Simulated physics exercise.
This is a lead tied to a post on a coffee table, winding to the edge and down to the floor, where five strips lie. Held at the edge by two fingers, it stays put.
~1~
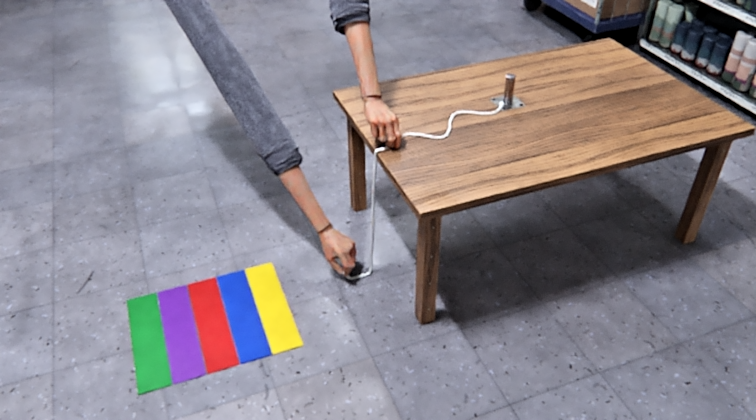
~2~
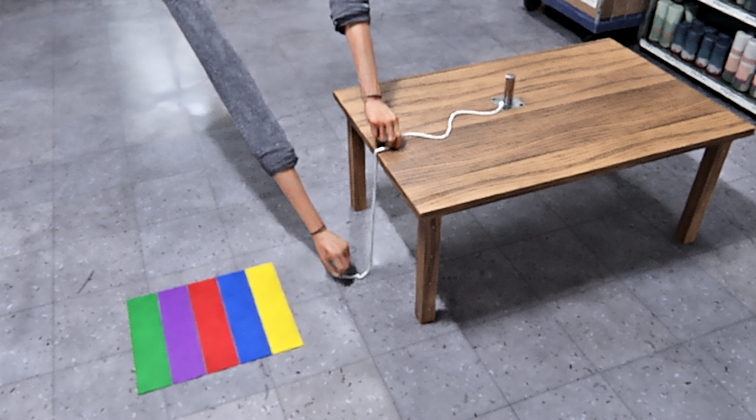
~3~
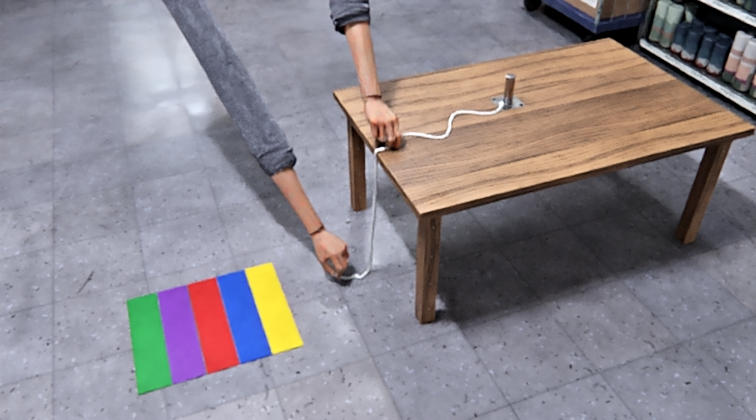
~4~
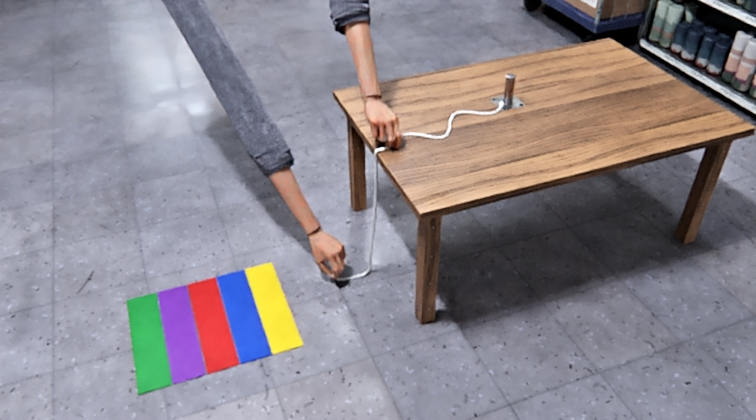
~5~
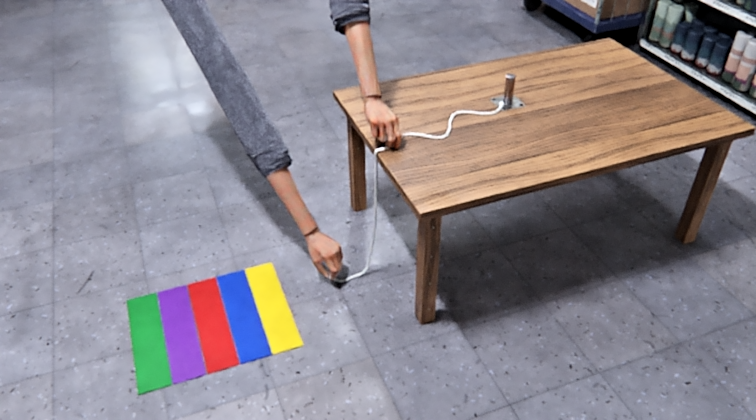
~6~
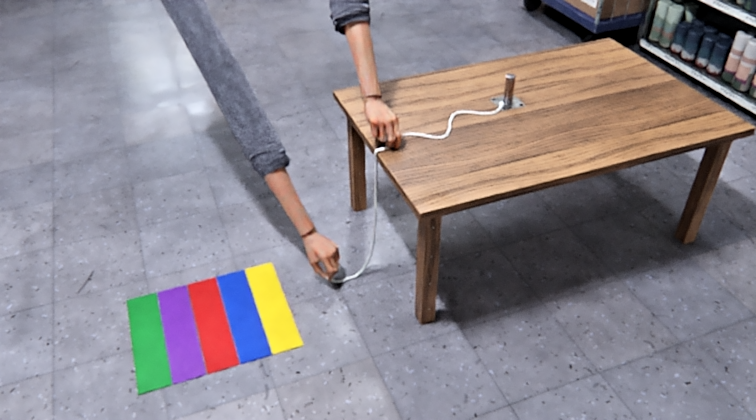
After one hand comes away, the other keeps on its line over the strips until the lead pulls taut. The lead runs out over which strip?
The red one.
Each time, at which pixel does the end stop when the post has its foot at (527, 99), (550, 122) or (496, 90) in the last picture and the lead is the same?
Respectively (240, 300), (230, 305) and (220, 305).
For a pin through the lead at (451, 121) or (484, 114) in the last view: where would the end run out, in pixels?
Try one ends near (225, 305), try two near (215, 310).
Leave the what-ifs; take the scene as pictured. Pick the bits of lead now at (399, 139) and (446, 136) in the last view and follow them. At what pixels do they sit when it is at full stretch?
They finish close to (373, 152) and close to (417, 134).
A little later, end near (256, 297); over yellow.
Next, end near (227, 305); over blue.
When it is tight, end near (209, 309); over red. It halts on the red strip.
